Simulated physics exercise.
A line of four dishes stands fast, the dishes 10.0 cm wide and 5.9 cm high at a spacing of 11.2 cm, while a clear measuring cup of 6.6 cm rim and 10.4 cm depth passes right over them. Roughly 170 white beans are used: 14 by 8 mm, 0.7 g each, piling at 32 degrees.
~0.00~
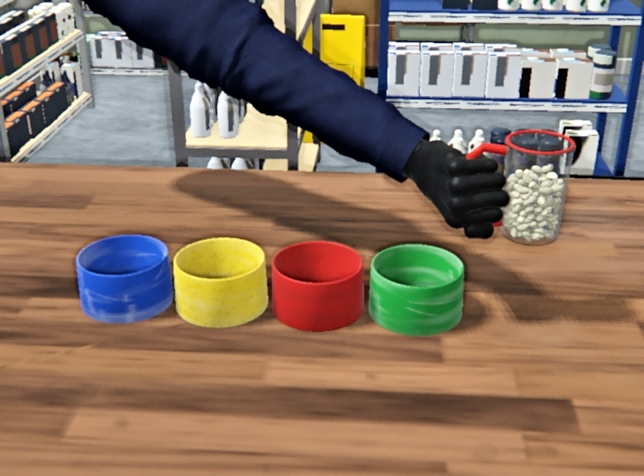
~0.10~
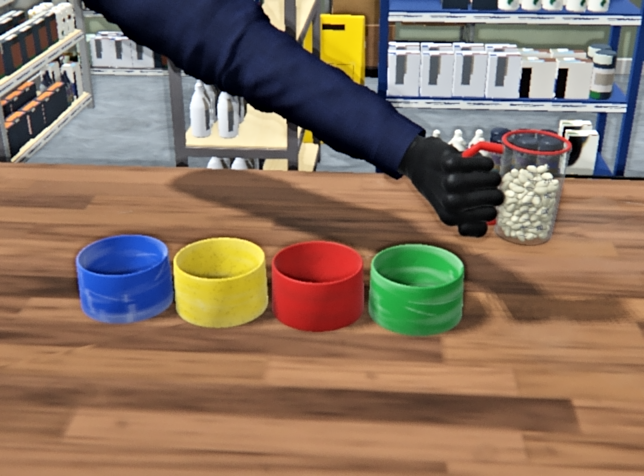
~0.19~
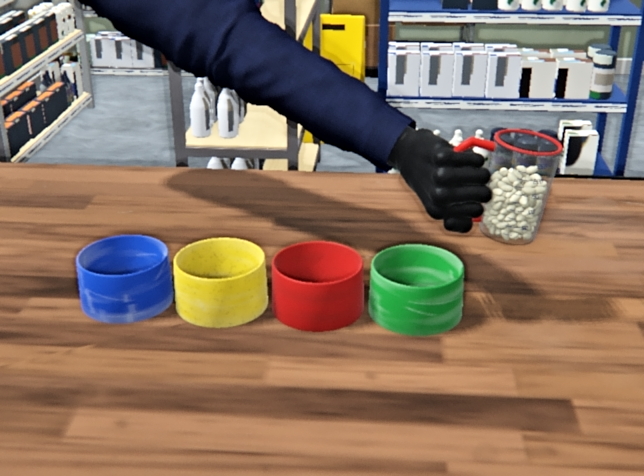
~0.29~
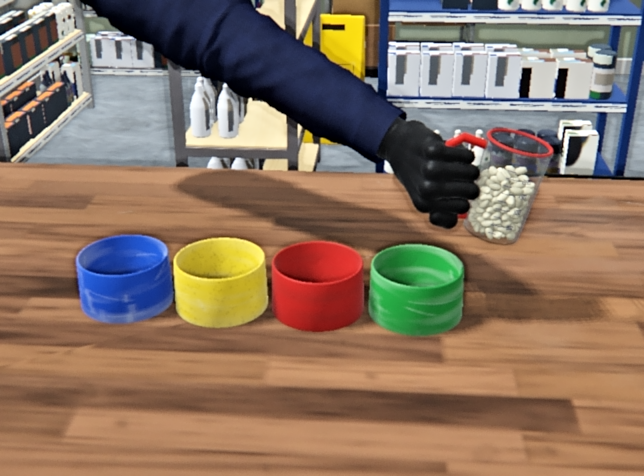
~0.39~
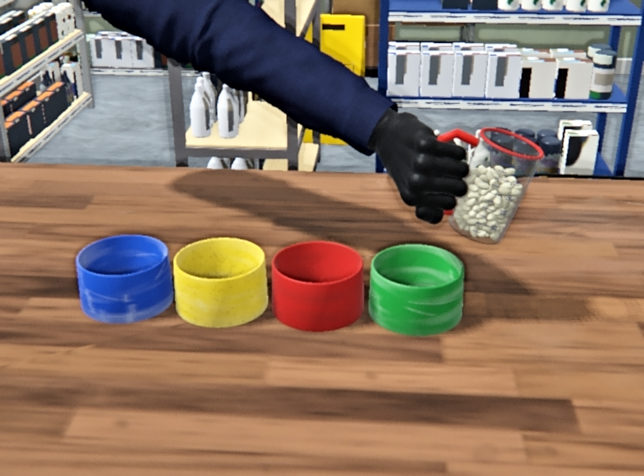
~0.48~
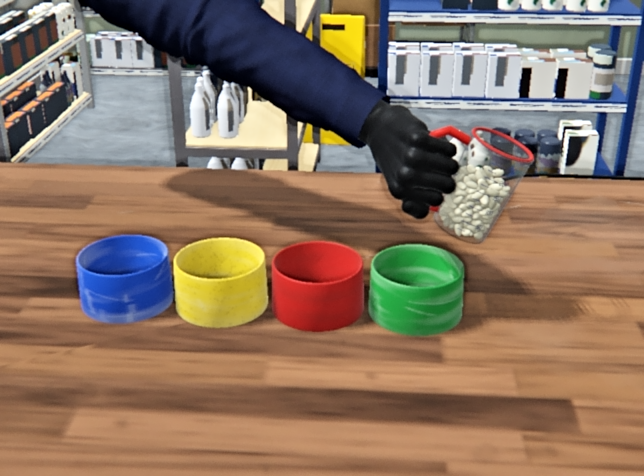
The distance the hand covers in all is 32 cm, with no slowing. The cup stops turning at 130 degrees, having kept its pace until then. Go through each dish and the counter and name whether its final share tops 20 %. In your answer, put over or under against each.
Red - over; blue - under; green - under; yellow - under; counter - under.
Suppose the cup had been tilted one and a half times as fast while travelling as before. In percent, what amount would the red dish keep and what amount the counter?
In that case I'd put red at 30 and the counter at 20.
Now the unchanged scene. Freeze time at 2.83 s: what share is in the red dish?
So far, roughly 100 per cent.
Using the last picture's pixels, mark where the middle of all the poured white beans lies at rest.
(313, 293) or so.
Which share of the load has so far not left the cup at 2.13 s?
Around 95 percent.
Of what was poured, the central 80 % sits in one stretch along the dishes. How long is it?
About 6 cm.
Then, at 1.47 s, tilt 72 degrees; cup holds 100 %.
After 2.13 s, tilt 105 degrees; cup holds 95 %, red 5 %.
After 2.83 s, tilt 130 degrees; cup holds 0 %, red 100 %.
By 3.2 s all is still; red 100 %, blue 0 %, green 0 %, yellow 0 %, counter 0 %.
